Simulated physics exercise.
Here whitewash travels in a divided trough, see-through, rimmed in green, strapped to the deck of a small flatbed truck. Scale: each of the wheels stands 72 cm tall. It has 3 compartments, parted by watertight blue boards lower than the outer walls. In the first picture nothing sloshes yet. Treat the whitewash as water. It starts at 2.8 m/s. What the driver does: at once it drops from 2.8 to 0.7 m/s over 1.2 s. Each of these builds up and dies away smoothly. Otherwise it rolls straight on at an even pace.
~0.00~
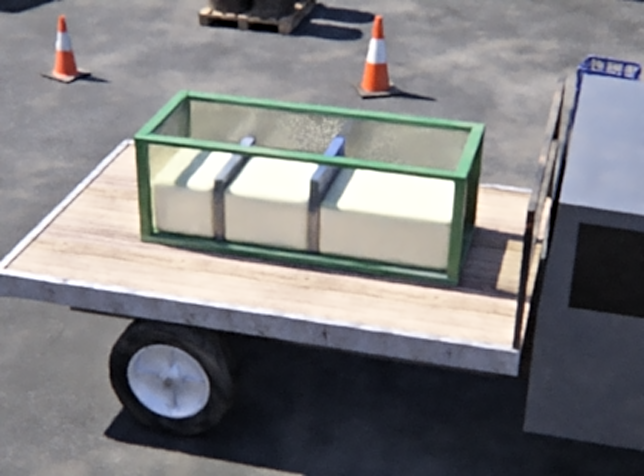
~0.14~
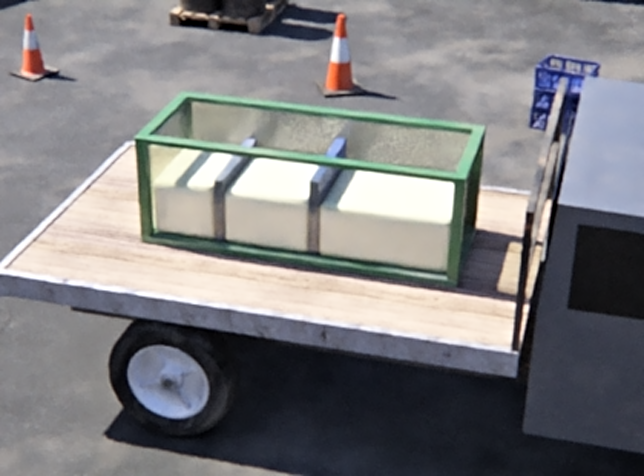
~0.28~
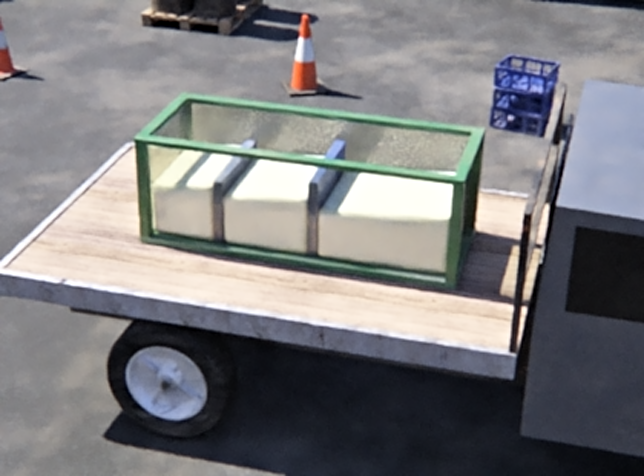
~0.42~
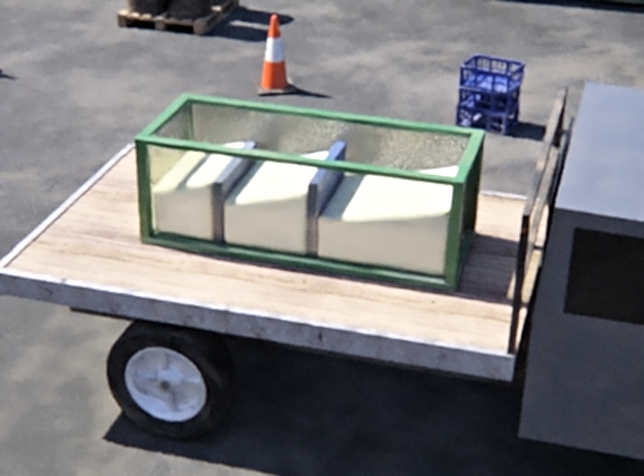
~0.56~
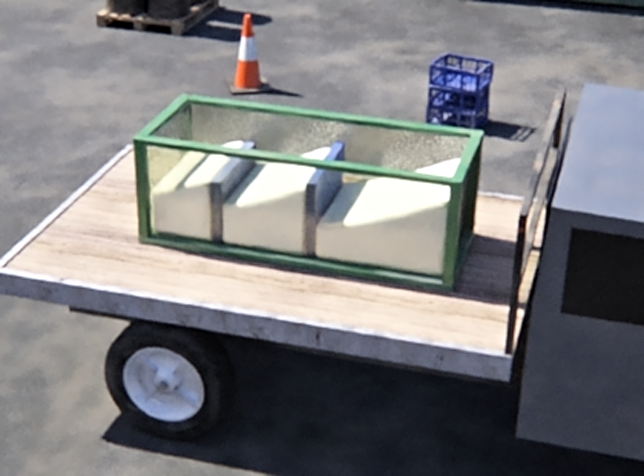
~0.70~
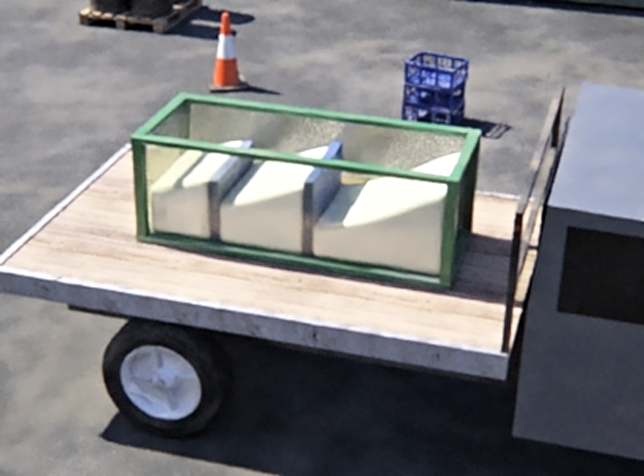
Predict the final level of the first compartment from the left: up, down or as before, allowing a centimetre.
That compartment finishes the same.
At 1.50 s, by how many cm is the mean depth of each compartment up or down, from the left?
In cm: 0, 0, 0.
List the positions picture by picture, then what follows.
In the first frame, levels, left to right, (192, 178), (265, 187), (383, 202); board top at (217, 180) and (314, 180); the front is on the right, levels are read along the near wall; a wheel hub at (166, 386).
In the second frame, levels, left to right, (193, 178), (265, 188), (383, 203).
In the third frame, levels, left to right, (192, 178), (264, 189), (382, 206).
In the fourth frame, levels, left to right, (192, 178), (264, 191), (381, 208).
In the fifth frame, levels, left to right, (191, 178), (262, 193), (379, 209).
In the sixth frame, levels, left to right, (189, 177), (260, 191), (377, 209); a wheel hub at (158, 387).
Then, 1.10 s in, the compartments hold 32, 33, 33 cm, left to right.
Then, 1.50 s in, the compartments hold 32, 33, 33 cm, left to right.
Then, 2.00 s in, the compartments hold 32, 33, 33 cm, left to right.
Then, 4.18 s in, the compartments hold 32, 33, 33 cm, left to right.
